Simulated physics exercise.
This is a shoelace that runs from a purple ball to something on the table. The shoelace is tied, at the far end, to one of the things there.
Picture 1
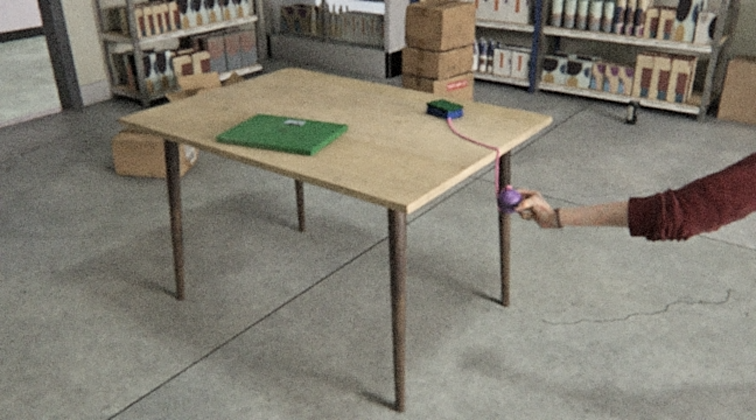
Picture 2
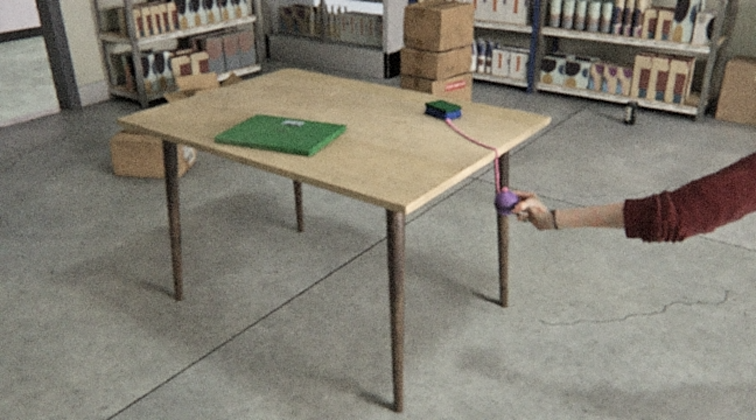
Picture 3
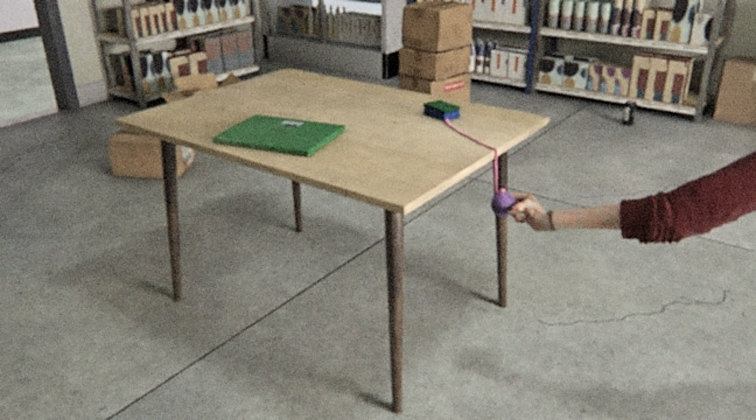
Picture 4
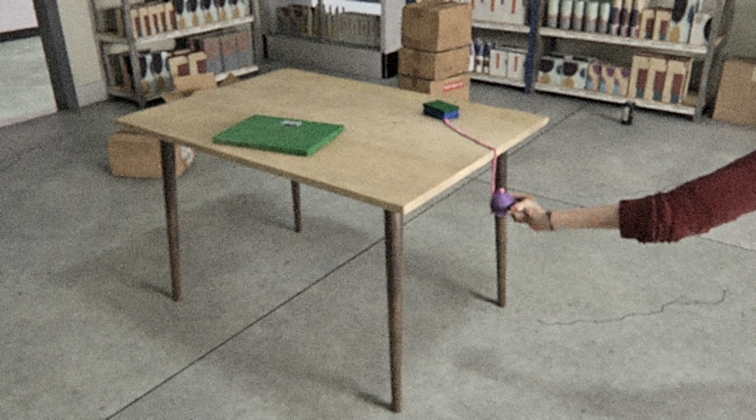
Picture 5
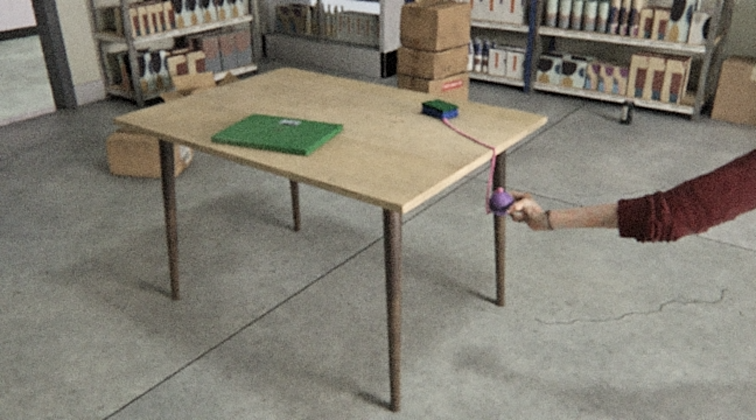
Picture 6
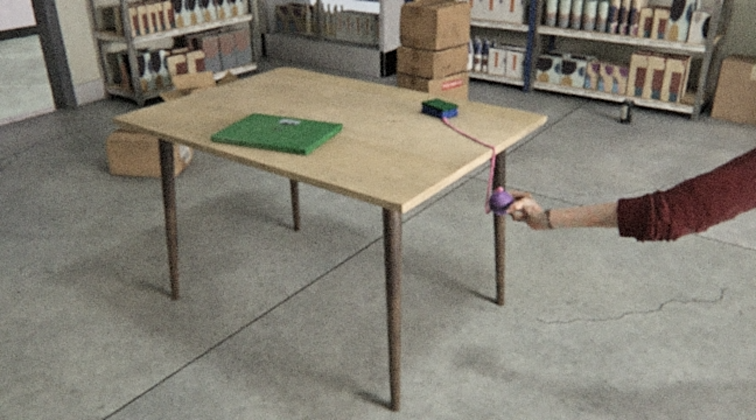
Hand holding a purple ball beside a wooden table, barely moving, with a shoelace running to a sponge near a green laptop.
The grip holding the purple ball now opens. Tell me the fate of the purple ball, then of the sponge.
The purple ball goes all the way down; the sponge is yanked off.
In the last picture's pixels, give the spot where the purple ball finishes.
Roughly at (529, 311).
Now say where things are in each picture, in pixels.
In the first picture, purple ball (510, 201); green laptop (283, 130); sponge (445, 104).
In the second picture, purple ball (506, 203).
In the third picture, purple ball (503, 204).
In the fourth picture, purple ball (502, 204); shoelace through (466, 136) (495, 160).
In the fifth picture, purple ball (501, 204); shoelace through (465, 135) (493, 159).
In the sixth picture, purple ball (501, 203); green laptop (278, 130); sponge (440, 103); shoelace tied to the sponge, with little slack.
Then, 0.52 s later than the last view, ball on the floor near (490, 336); laptop as before; sponge over the edge.
Then, 0.90 s later than the last view, ball on the floor near (506, 313); laptop as before; sponge down on the floor.
Finally, ball on the floor near (529, 311); laptop as before; sponge down on the floor. The purple ball lands on the floor and the sponge follows it down.
